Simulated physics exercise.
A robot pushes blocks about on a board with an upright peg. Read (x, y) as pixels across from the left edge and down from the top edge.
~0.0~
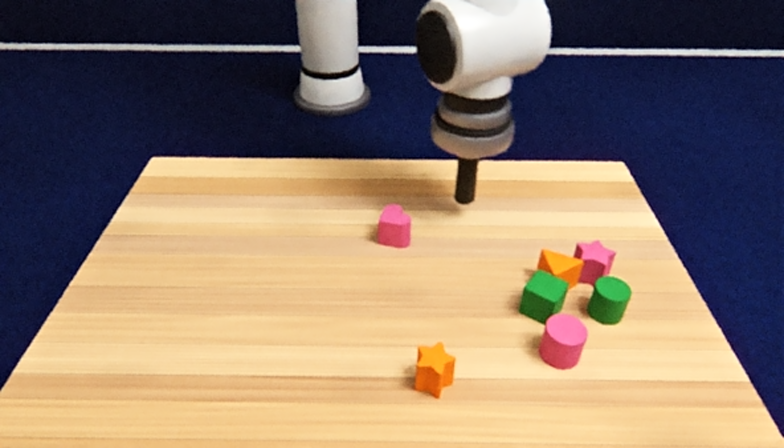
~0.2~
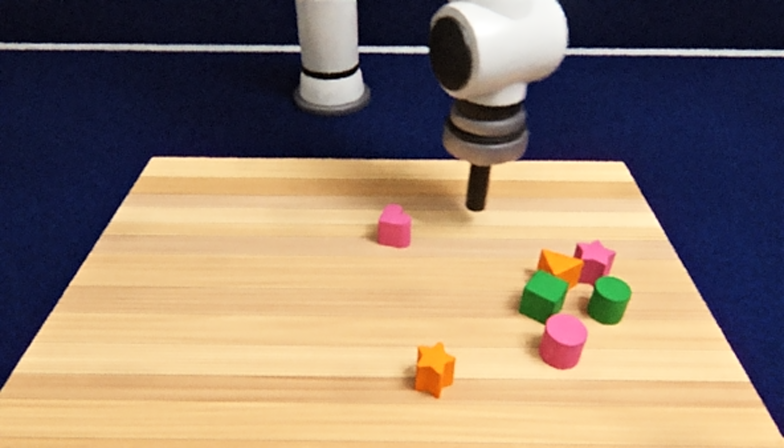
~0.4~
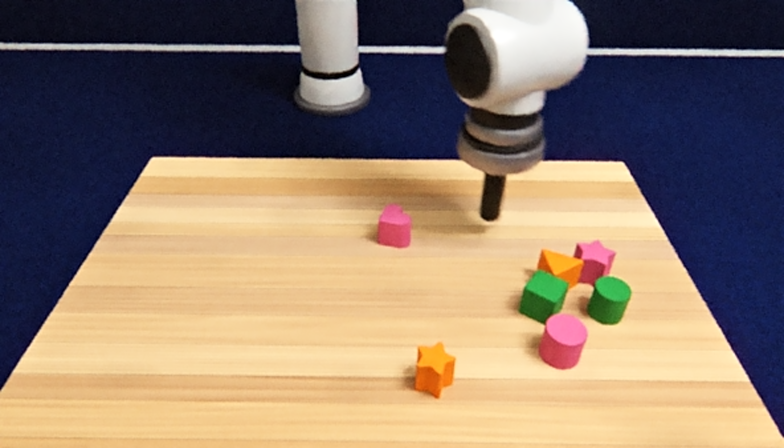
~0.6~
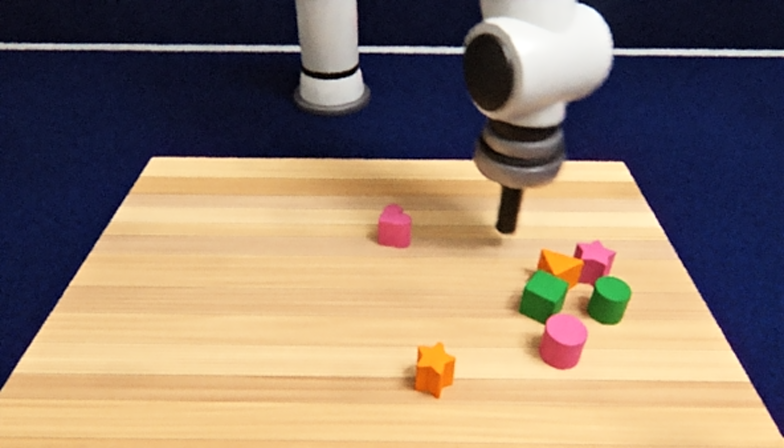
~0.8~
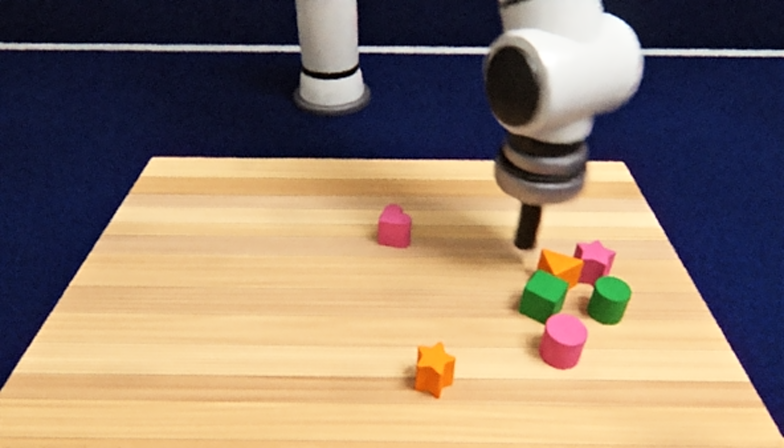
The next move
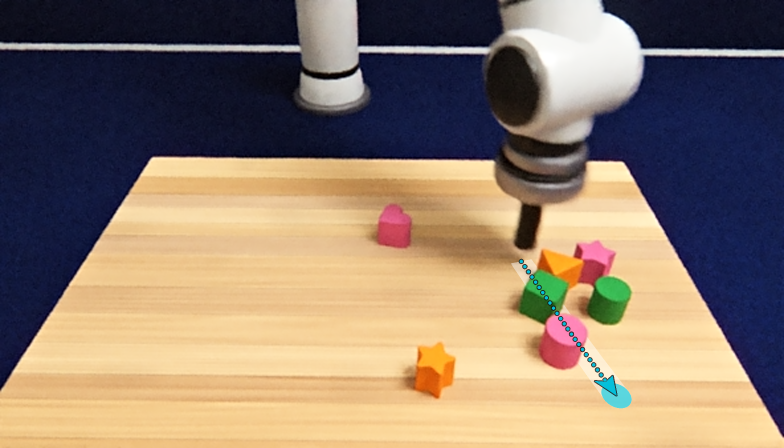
A white robot arm with a dark upright peg starts near the top of a wooden board, right of a pink heart block. It moves steadily right and toward the viewer, drawing close to the orange three-sided block in the cluster at right, while all the coloured blocks stay still.
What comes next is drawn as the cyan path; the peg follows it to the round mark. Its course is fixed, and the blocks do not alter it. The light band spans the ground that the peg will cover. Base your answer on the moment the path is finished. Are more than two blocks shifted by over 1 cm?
Yes, it checks out.
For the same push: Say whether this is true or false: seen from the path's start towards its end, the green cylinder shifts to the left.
The claim holds.
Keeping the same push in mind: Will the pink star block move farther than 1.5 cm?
That would be a no.
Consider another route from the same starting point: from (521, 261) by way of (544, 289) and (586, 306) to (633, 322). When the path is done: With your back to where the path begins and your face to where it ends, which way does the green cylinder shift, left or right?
Picture yourself facing from the start of the path to its end: The green cylinder moves off to your left.
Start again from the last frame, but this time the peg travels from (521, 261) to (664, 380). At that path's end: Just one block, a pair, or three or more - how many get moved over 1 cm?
Two.
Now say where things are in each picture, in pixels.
The first picture shows lower end of the peg at (464, 200), tops of blocks, green square block at (547, 285), orange three-sided block at (560, 261), pink cylinder at (567, 329), pink star block at (596, 251), green cylinder at (614, 288).
The second picture shows peg at (476, 207), blocks as before.
The third picture shows peg at (490, 217), blocks as before.
The fourth picture shows peg at (506, 230), blocks as before.
The fifth picture shows peg at (525, 246), green square block at (547, 285), orange three-sided block at (560, 261), pink cylinder at (567, 329), pink star block at (596, 251), green cylinder at (614, 288).
The drawn path runs from (521, 261) to (616, 395).
The first path, step by step. One third of the way, peg at (552, 284); green square block at (548, 295); orange three-sided block at (592, 281), turned 50° anticlockwise; green cylinder at (625, 291).
Two thirds of the way, peg at (584, 328); green square block at (547, 310), turned 35° clockwise; orange three-sided block at (602, 298); pink cylinder at (568, 339); green cylinder at (639, 291).
At the end, peg at (623, 380); green square block at (547, 310), turned 35° clockwise; orange three-sided block at (602, 298), turned 125° anticlockwise; pink cylinder at (569, 344); pink star block not moved; green cylinder at (639, 291).
